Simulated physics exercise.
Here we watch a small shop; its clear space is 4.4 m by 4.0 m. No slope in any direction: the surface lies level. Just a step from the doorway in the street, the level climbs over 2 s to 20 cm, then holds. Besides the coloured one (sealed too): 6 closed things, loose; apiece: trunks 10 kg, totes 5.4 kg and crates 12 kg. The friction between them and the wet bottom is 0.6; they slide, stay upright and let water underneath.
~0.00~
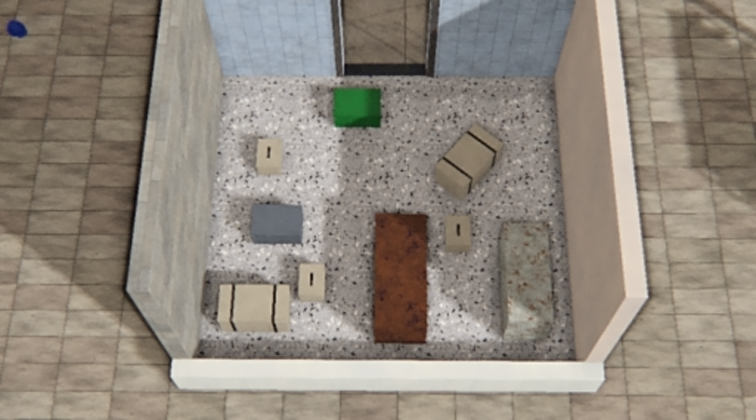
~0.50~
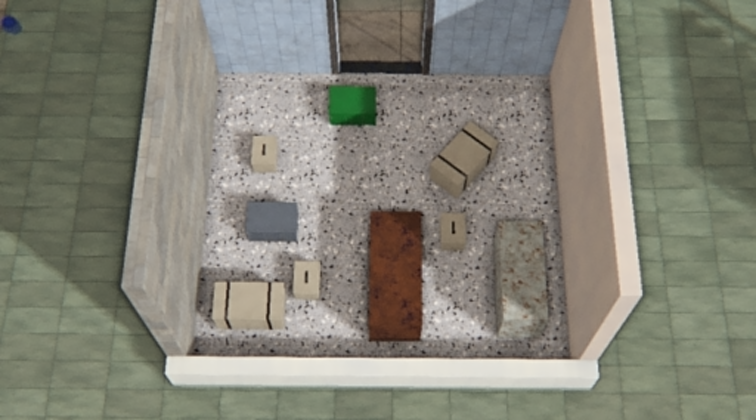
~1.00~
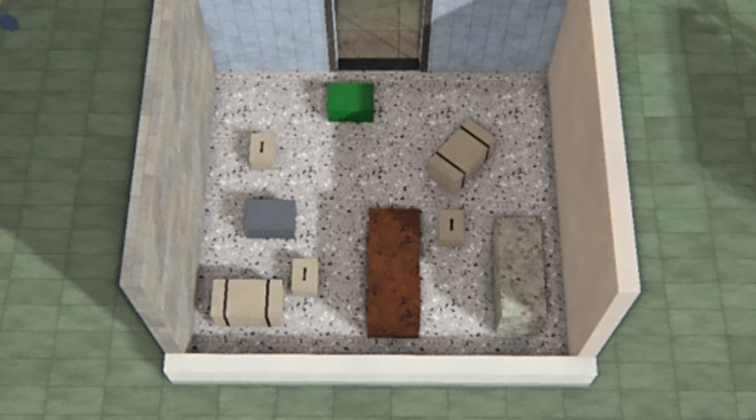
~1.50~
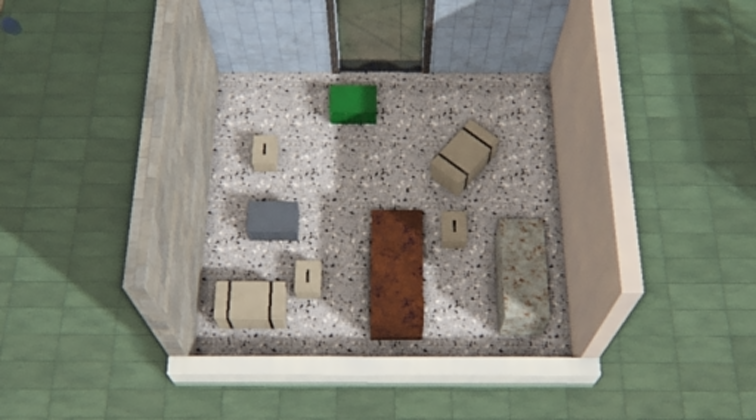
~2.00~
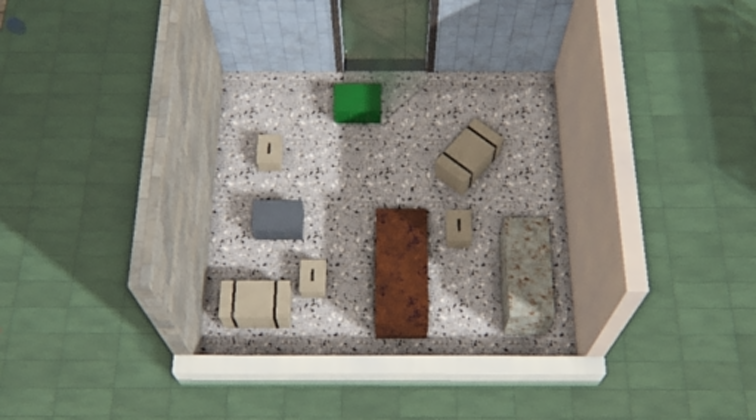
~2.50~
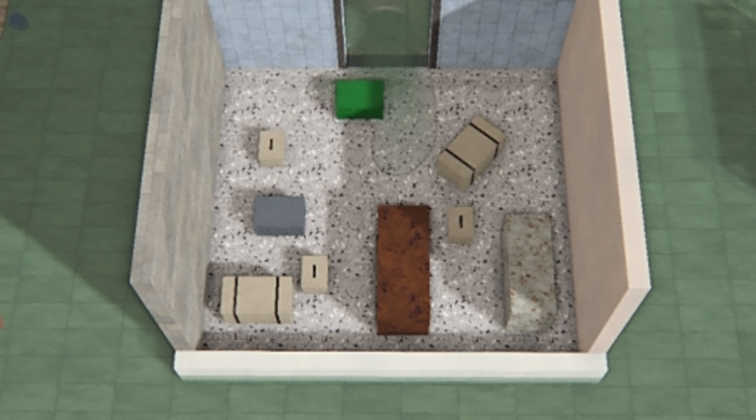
Greenish water rises over the paving outside, then spreads thinly through the shop's doorway.
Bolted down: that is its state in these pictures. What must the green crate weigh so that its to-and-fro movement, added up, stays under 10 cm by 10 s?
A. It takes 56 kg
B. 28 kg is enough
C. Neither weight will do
Answer: A.
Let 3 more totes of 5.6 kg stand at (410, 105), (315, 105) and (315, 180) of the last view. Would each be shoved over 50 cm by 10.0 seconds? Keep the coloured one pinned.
In that order: Over, under, under.
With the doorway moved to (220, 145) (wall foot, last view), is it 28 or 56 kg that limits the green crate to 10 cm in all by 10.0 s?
I'd say the lighter one will work.
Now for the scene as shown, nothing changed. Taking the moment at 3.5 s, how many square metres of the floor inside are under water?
About 5.5 m2.
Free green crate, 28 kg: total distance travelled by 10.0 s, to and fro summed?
Path length near 80 cm.
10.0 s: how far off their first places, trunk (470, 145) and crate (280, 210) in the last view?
Respectively 120 and 5 centimetres.
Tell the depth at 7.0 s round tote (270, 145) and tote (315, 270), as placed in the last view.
Close to 3 and 3 centimetres.
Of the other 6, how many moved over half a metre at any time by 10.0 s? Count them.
Answer: 3.
After 3.5 s the green crate would be 47 cm from its start with 28 kg and 0 cm from its start with 56 kg; 8 cm of water round it then.
After 4.5 s the green crate would be 62 cm from its start with 28 kg and 0 cm from its start with 56 kg; 6 cm of water round it then.
After 7.0 s the green crate would be 62 cm from its start with 28 kg and 0 cm from its start with 56 kg; 6 cm of water round it then.
After 10.0 s the green crate would be 71 cm from its start with 28 kg and 0 cm from its start with 56 kg; 8 cm of water round it then.
